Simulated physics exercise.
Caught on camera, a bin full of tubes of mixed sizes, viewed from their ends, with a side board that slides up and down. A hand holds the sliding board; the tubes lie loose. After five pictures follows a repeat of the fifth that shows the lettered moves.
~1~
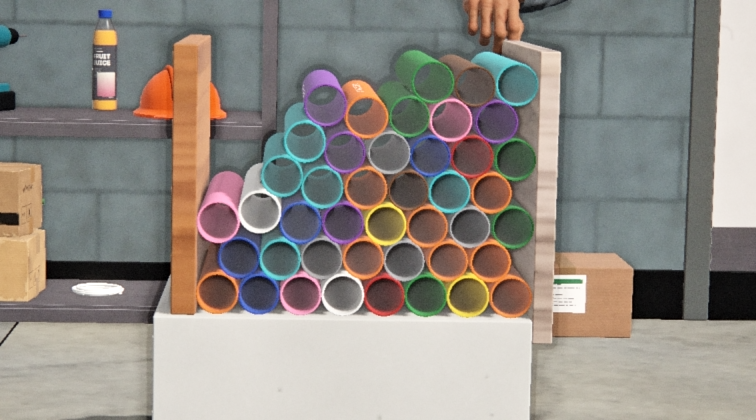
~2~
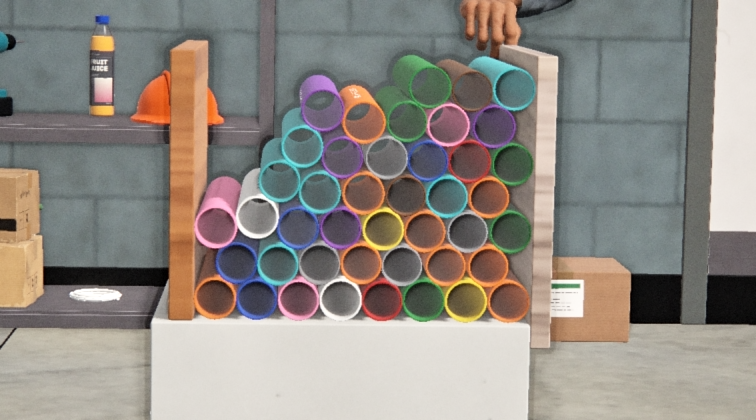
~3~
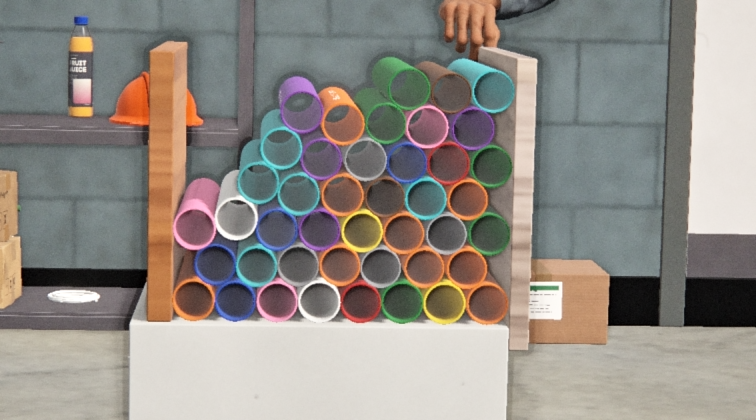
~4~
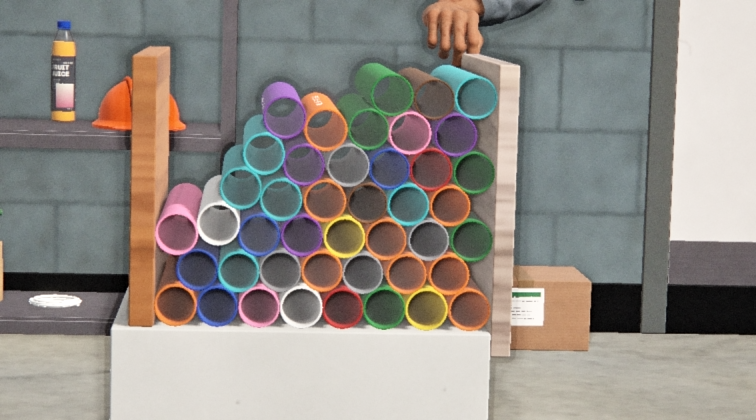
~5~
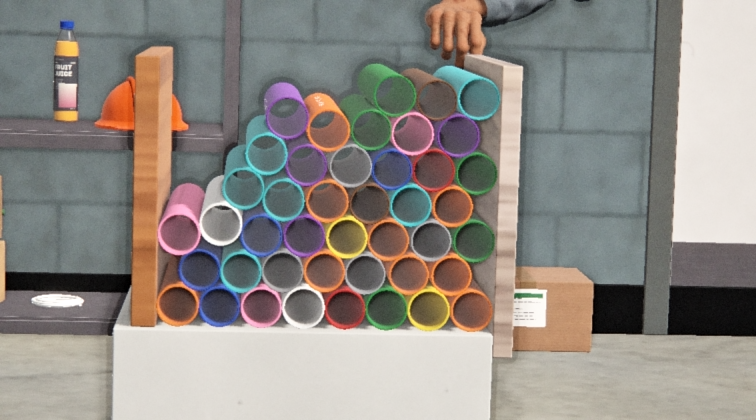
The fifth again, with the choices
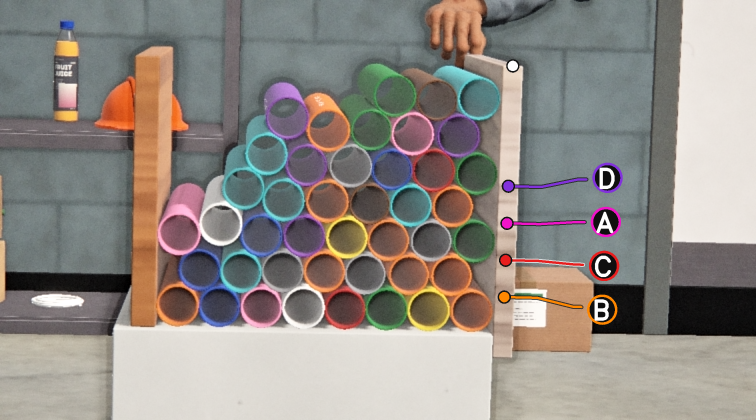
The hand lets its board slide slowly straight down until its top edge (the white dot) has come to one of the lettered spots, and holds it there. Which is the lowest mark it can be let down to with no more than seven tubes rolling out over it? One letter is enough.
Down to C.
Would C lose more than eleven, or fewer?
Fewer than eleven.
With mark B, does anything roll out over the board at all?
Yes, at B.
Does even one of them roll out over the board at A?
At A: Yes.
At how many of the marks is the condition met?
The number is three.
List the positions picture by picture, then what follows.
A blue tube (300, 223); a turquoise tube (322, 188); a white tube (260, 211), in the first picture.
A white tube (257, 217); a pink tube (448, 126), in the second picture.
A brown tube (451, 93); side board (498, 185), in the third picture.
An orange tube (175, 306); a green tube (384, 308), in the fourth picture.
A grey tube (365, 274); an orange tube (388, 241); a blue tube (261, 235), in the fifth picture.
On the copy, A at (507, 223); B at (504, 297); C at (506, 260); D at (508, 186); the white dot at (513, 66).
On C. First, top of the board (498, 149).
Then, top of the board (495, 244).
Finally, top of the board (494, 259), about four out over the board.
By contrast, A three out over the board; B more than seven out over the board; D one out over the board.
